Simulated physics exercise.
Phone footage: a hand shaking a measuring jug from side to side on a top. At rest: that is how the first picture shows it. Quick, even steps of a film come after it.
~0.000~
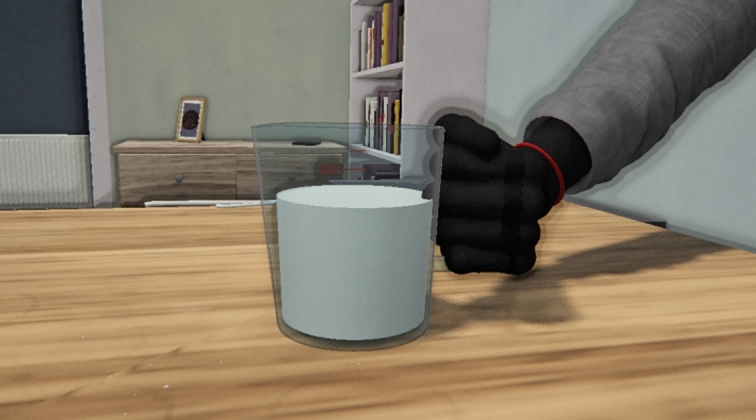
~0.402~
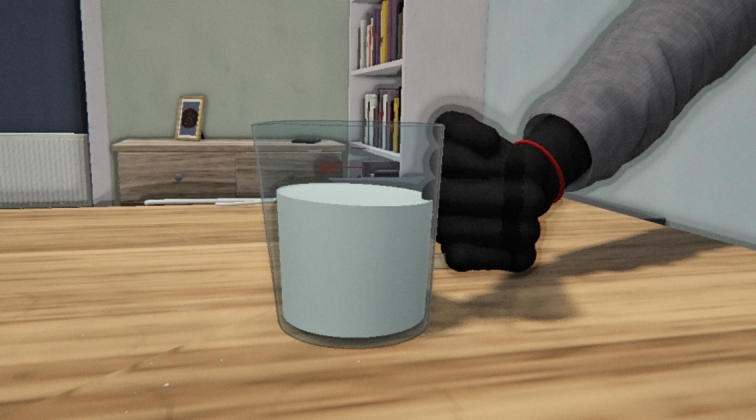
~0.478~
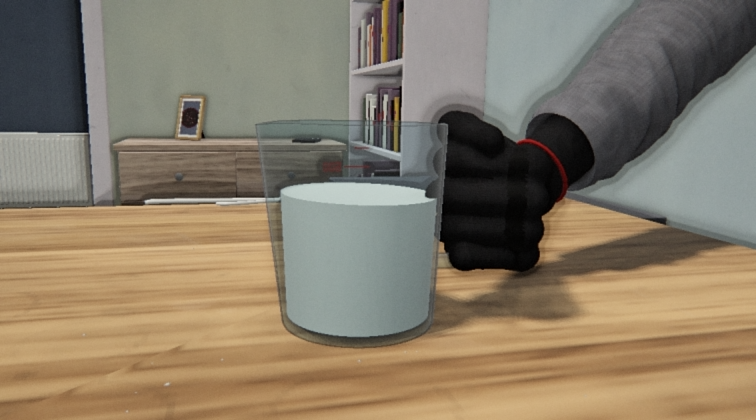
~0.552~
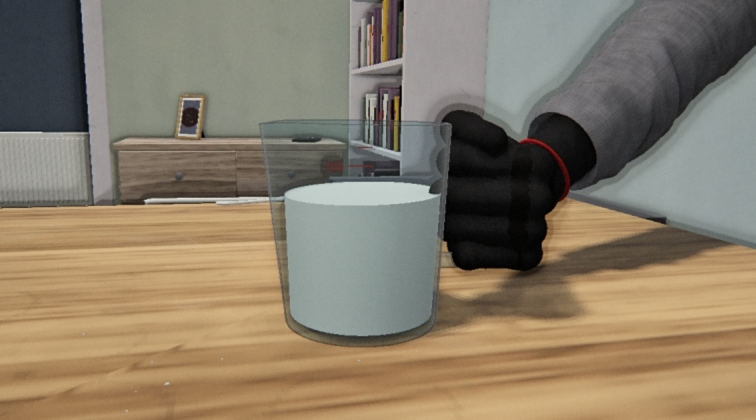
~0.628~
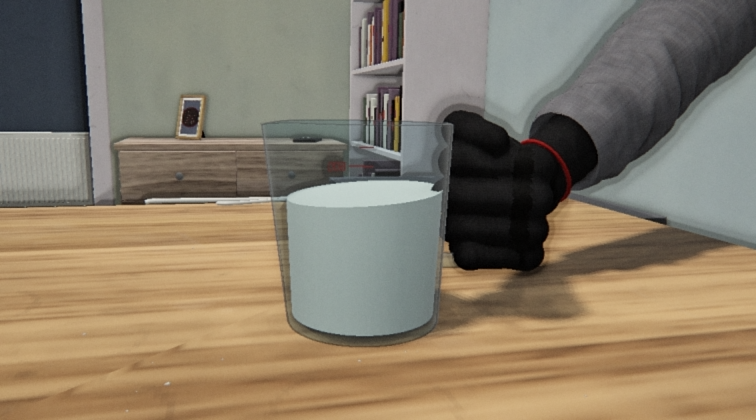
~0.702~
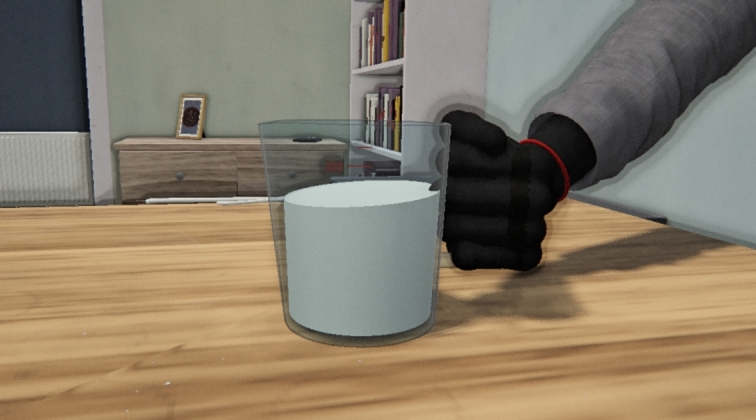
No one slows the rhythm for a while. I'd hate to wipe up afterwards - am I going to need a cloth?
The liquid stays in.
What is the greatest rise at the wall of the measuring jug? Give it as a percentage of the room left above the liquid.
About 20 percent.
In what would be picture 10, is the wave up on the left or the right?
Higher level: Left half.
By 1.0 s, the highest wave so far stays far below the rim.
By 5.1 s, the highest wave so far stays far below the rim; nothing has left it.
